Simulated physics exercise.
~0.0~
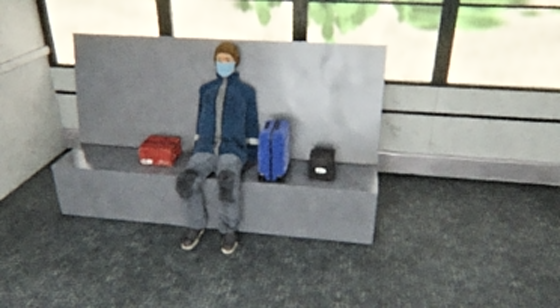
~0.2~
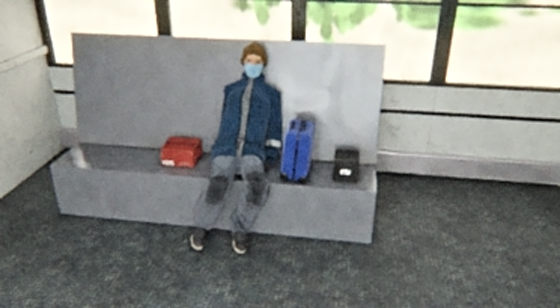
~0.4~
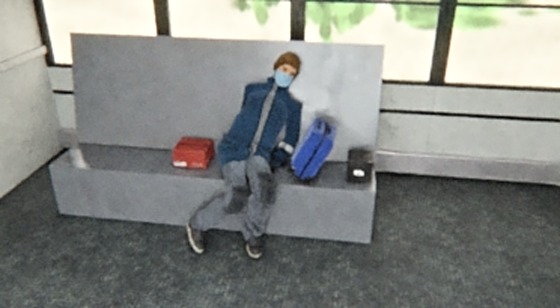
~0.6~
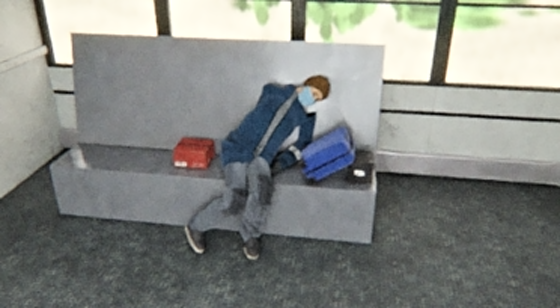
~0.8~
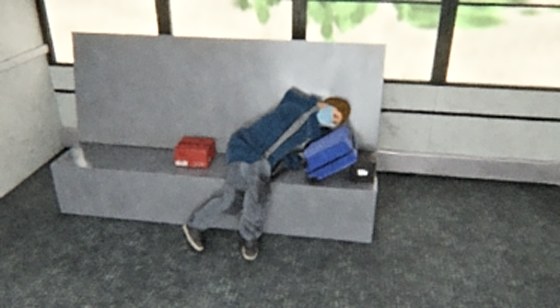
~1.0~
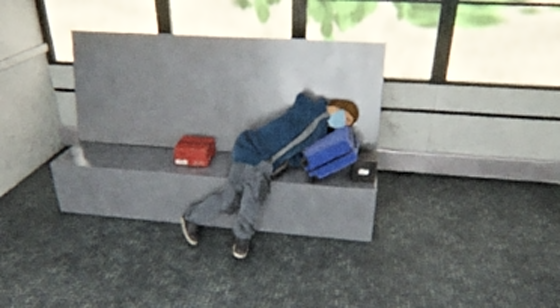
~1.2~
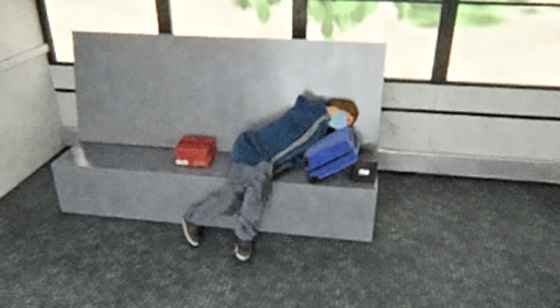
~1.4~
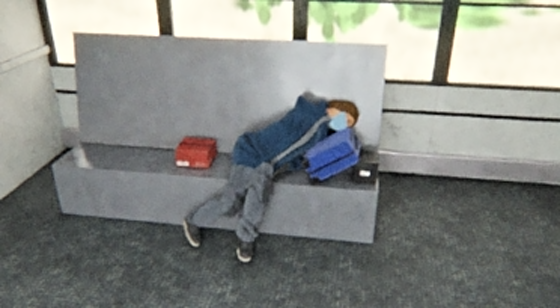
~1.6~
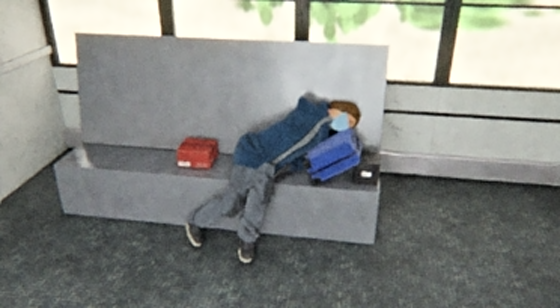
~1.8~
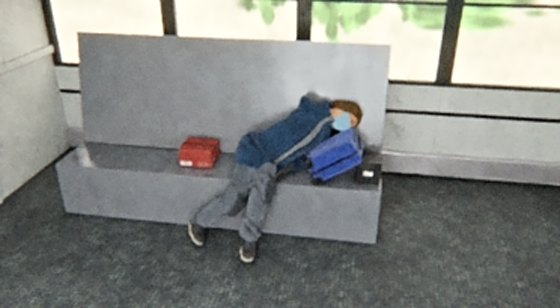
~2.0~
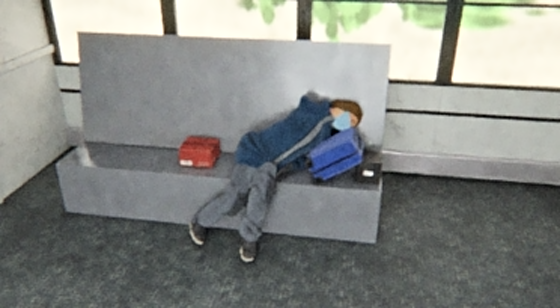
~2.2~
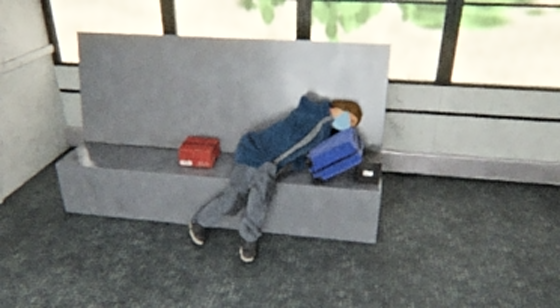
A person in a blue jacket, brown hat and pale face mask sits on a long grey bench beneath windows, seen from slightly above by a gently swaying camera. A red box lies to the left, with an upright blue case and a small black box to the right. The person and all three items shift right along the seat, and the blue case starts to lean. The person then topples sideways to the right, coming down against the tilted case. At the end the sleeper lies slumped over it, feet on the floor, with everything still on the bench.
